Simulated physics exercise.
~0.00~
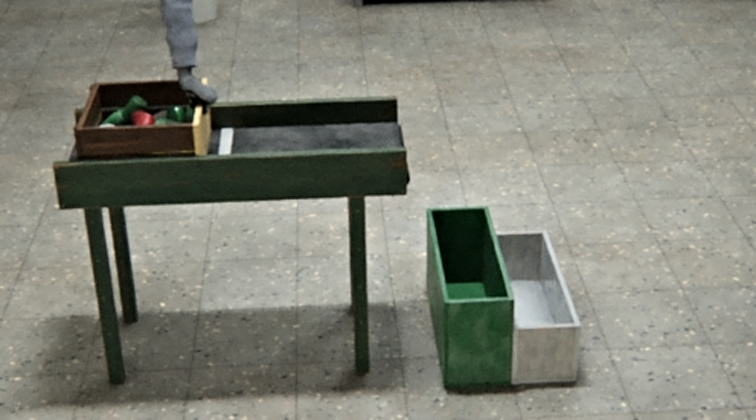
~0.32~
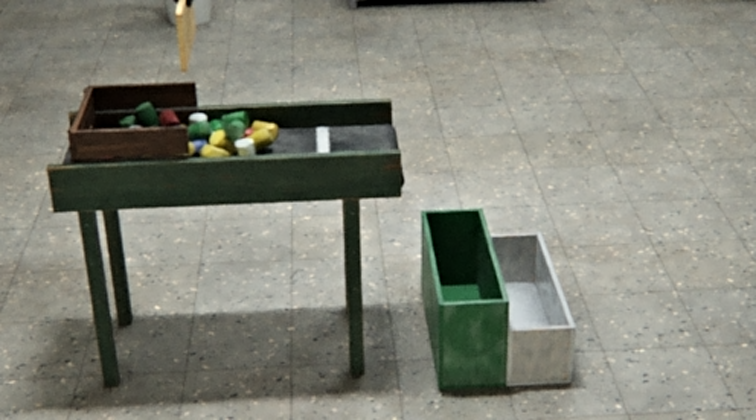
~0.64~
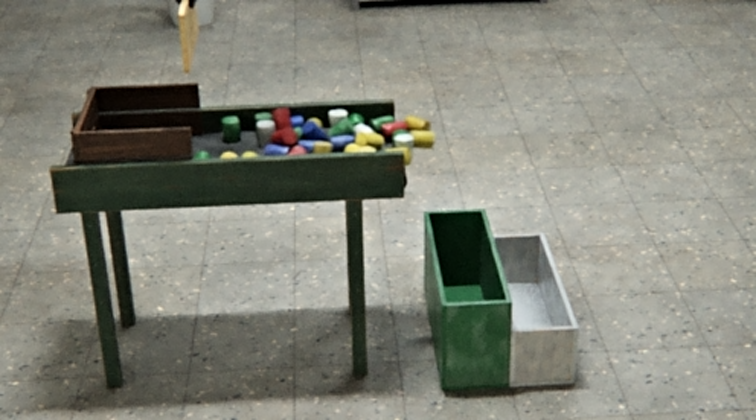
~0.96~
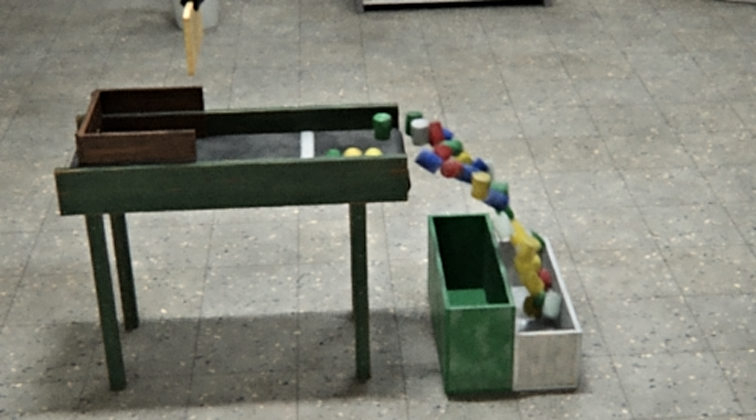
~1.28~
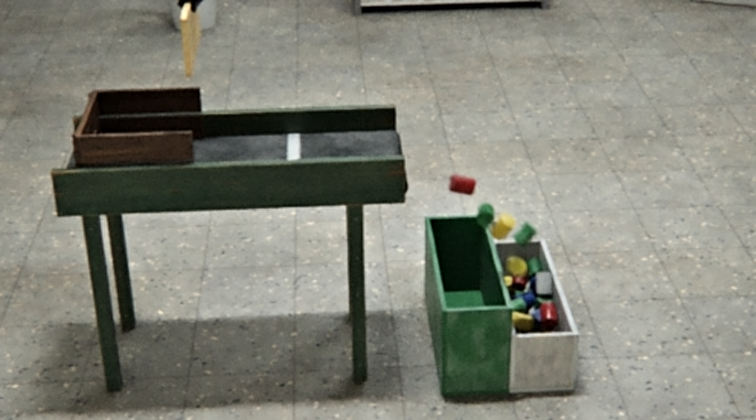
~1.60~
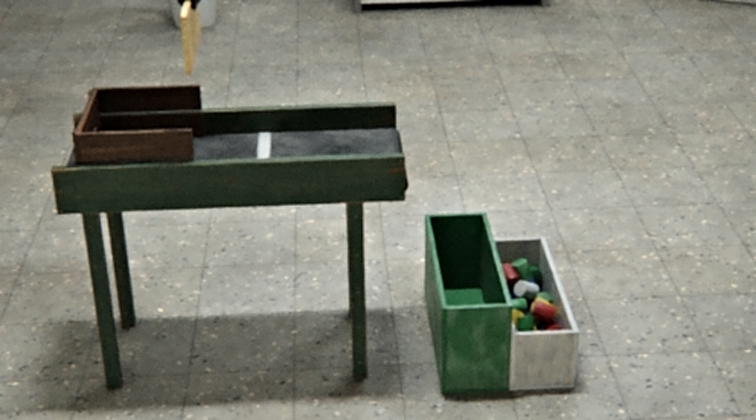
A grey-sleeved arm reaches down to the end board of a wooden pen on the left of a dark conveyor with green sides, seen from slightly above on a speckled tile floor. A tall green tote and a lower white tote stand to the right. The board is lifted away, and the belt carries small red, green, blue, yellow and white jars rightward, many lying on their sides. They spill off the right end in a stream, clearing the green tote and dropping into the white one. Finally the belt is empty, and the jars lie heaped in the white tote.
